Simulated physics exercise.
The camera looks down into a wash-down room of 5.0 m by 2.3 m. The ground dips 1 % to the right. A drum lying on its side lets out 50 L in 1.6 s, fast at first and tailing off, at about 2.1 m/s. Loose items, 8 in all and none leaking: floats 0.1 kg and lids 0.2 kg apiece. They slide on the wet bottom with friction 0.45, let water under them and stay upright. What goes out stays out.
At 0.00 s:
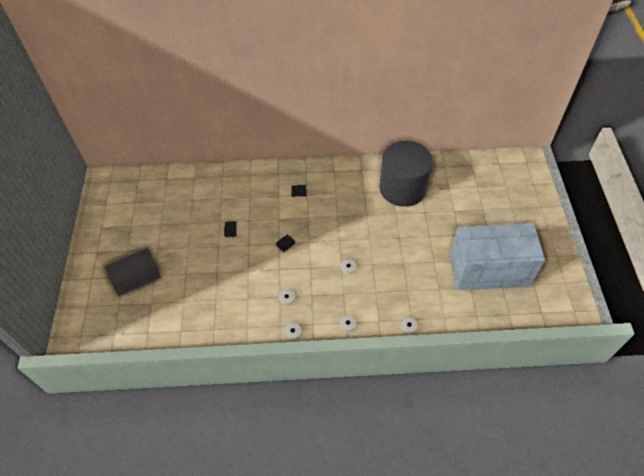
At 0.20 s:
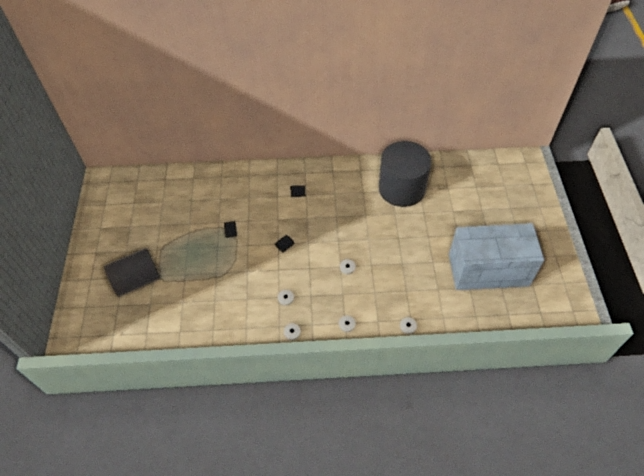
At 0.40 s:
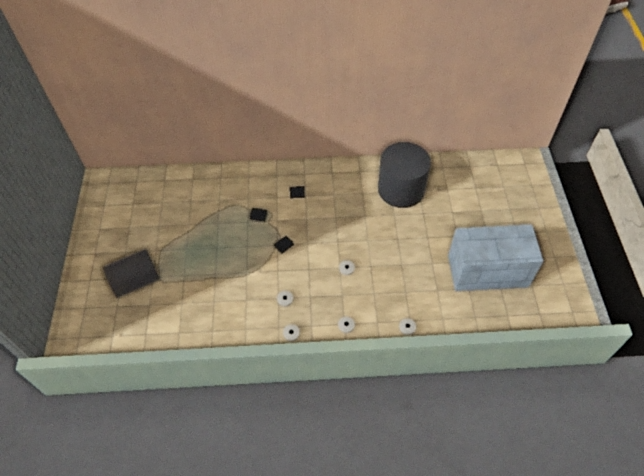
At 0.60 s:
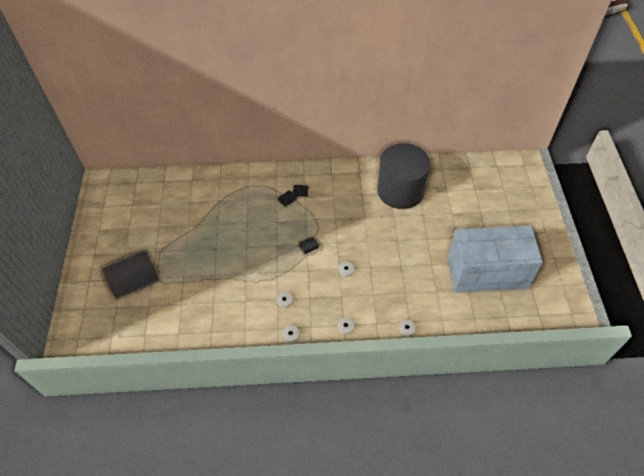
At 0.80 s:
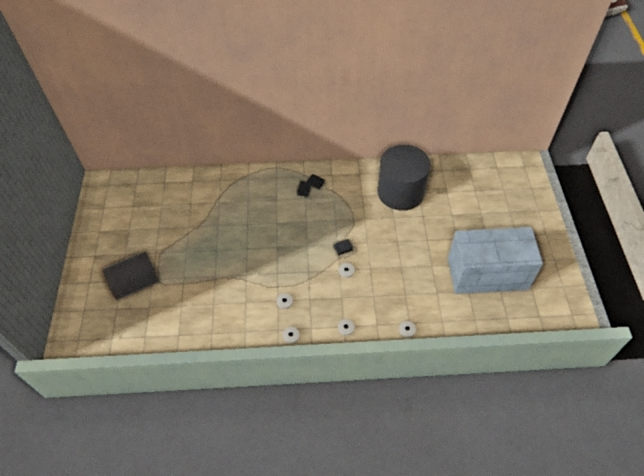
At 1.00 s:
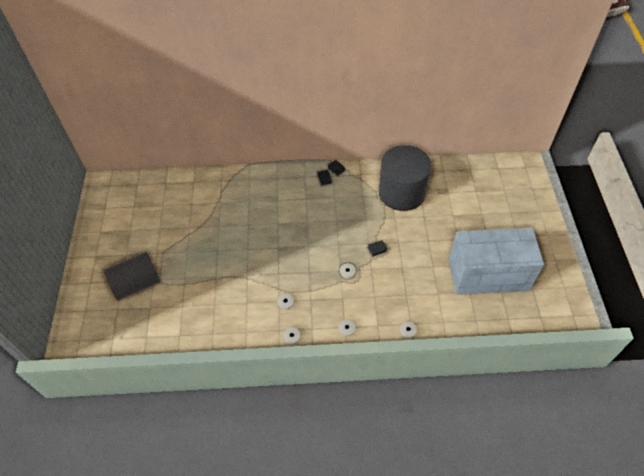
To begin with, small black floats and pale ring-shaped lids lie scattered on a dry tiled floor. A thin sheet of water then spreads rightward from the dark drum on the left, pushing first one black float, then all three, across the tiles toward the right while the pale lids stay put.
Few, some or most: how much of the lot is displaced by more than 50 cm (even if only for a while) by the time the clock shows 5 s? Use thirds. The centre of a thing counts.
Share: Between one and two thirds.
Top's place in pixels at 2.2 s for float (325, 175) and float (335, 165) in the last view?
Near (461, 177) and (500, 180).
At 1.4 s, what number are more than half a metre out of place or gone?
I count 3.
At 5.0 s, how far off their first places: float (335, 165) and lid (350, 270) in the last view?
In that order: Washed out, 60 cm.
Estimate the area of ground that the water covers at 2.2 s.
Roughly 3.0 m2.
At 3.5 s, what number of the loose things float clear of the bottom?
At that moment 0.
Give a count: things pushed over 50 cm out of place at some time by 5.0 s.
4 of them.
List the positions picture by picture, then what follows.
The first frame shows a float at (230, 228) rests on the ground; a float at (285, 242), on the bottom; water covers 0.0 m2; 0 of 8 have shifted.
The second frame shows a float at (230, 228) rests on the ground; a float at (284, 242), on the bottom; 0.3 m2 under water; 0 of 8 have shifted.
The third frame shows a float at (258, 213), on the bottom, 35 cm from its start; a float at (284, 243), on the bottom; 0.7 m2 under water; 1 of 8 have shifted.
The fourth frame shows a float at (287, 197), on the bottom, 71 cm from its start; a float at (309, 244), on the bottom, 25 cm from its start; water covers 1.2 m2; 3 of 8 have shifted.
The fifth frame shows a float at (304, 187) floats, 93 cm from its start; a float at (343, 246) rests on the ground, 59 cm from its start; water covers 1.8 m2; 3 of 8 have shifted.
The sixth frame shows a float at (325, 176) floats, 119 cm from its start; a float at (378, 247), on the bottom, 92 cm from its start; water covers 2.4 m2; 3 of 8 have shifted.
After 1.4 s 3 of 8 are over 50 cm from their spots; 2 afloat.
After 2.2 s 4 of 8 are over 50 cm from their spots; 1 afloat.
After 3.5 s 4 of 8 are over 50 cm from their spots; 0 afloat.
After 5.0 s 4 of 8 are over 50 cm from their spots, and 4 have been at some point; 0 afloat.
